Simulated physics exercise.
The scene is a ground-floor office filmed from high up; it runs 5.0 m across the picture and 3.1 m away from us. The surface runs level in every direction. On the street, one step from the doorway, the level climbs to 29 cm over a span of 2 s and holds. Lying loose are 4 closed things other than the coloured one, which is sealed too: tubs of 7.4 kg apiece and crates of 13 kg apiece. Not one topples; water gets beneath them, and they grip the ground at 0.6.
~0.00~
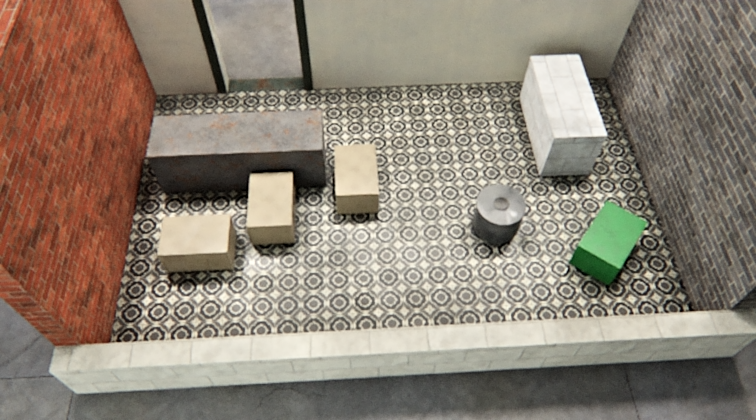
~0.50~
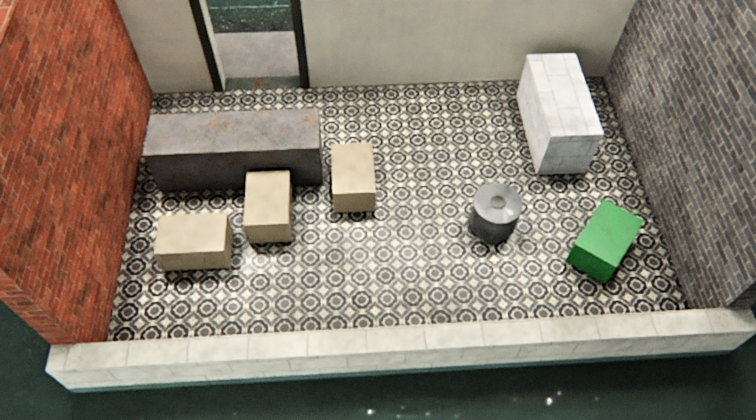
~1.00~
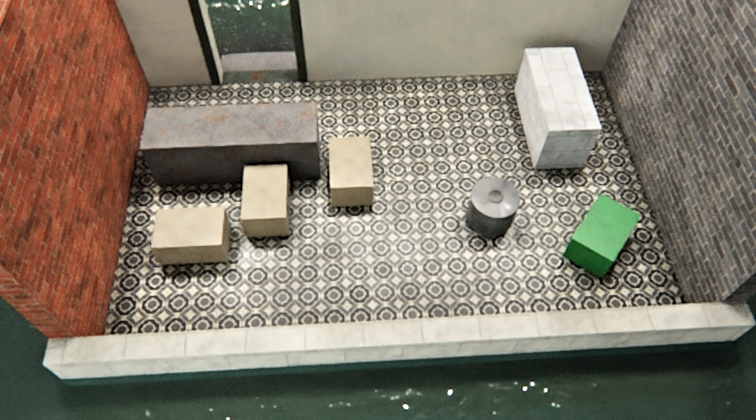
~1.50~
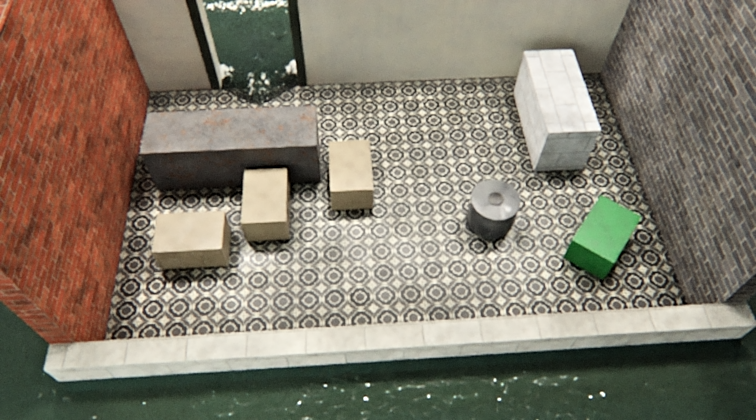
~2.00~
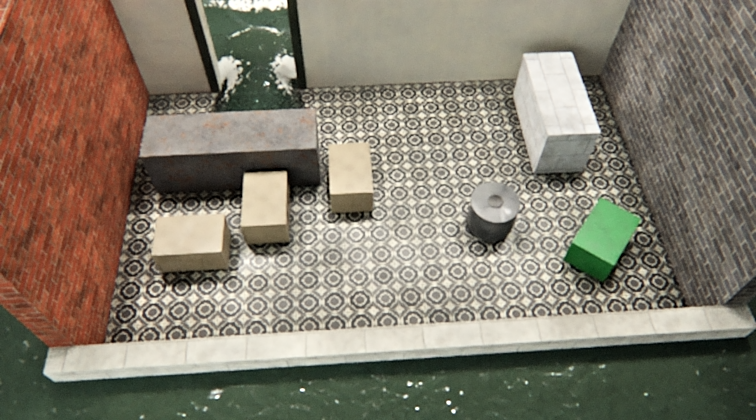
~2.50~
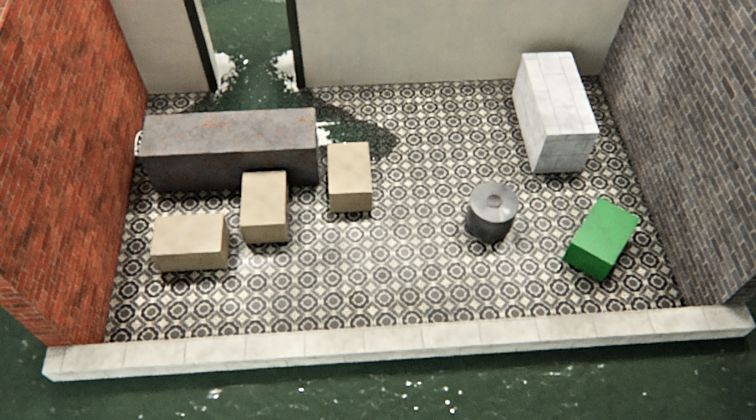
A ground-floor office with a patterned tile floor is seen from high up, between a red brick wall and a grey one. A long grey block stands behind three beige boxes on the left, with a grey tub, a white block and a green crate on the right. Dark water spreads outside, then pours through the back doorway and around the long block, while the objects stay put and the view shifts slightly.
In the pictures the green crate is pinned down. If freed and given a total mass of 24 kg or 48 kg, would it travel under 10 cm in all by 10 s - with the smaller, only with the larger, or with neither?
Winning option: Only the heavier.
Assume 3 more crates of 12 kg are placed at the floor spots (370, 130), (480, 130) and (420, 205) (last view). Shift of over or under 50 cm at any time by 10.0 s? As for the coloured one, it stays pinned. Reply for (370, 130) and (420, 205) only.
In the order given, beyond the mark and then within the mark.
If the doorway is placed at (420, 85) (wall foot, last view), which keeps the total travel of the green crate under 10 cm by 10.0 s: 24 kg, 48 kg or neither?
Short version: Only the heavy mass succeeds.
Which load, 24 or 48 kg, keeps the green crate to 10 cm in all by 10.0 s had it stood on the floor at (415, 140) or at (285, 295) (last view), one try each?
For the first start you need the heavier one; for the second the lighter one suffices.
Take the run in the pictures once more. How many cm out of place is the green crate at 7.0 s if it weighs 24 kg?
About 0 cm.
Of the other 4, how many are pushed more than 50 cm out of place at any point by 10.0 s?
That adds up to 1.
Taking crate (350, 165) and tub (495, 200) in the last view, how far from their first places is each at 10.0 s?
10 cm, 150 cm.
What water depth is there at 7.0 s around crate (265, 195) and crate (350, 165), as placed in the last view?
I'd estimate 2 cm for the first and 3 cm for the second.
After 3.5 s the green crate would be 0 cm from its start with 24 kg and 0 cm from its start with 48 kg; 0 cm of water round it then.
After 4.5 s the green crate would be 0 cm from its start with 24 kg and 0 cm from its start with 48 kg; 2 cm of water round it then.
After 7.0 s the green crate would be 0 cm from its start with 24 kg and 0 cm from its start with 48 kg; 6 cm of water round it then.
After 10.0 s the green crate would be 38 cm from its start with 24 kg and 0 cm from its start with 48 kg; 14 cm of water round it then.
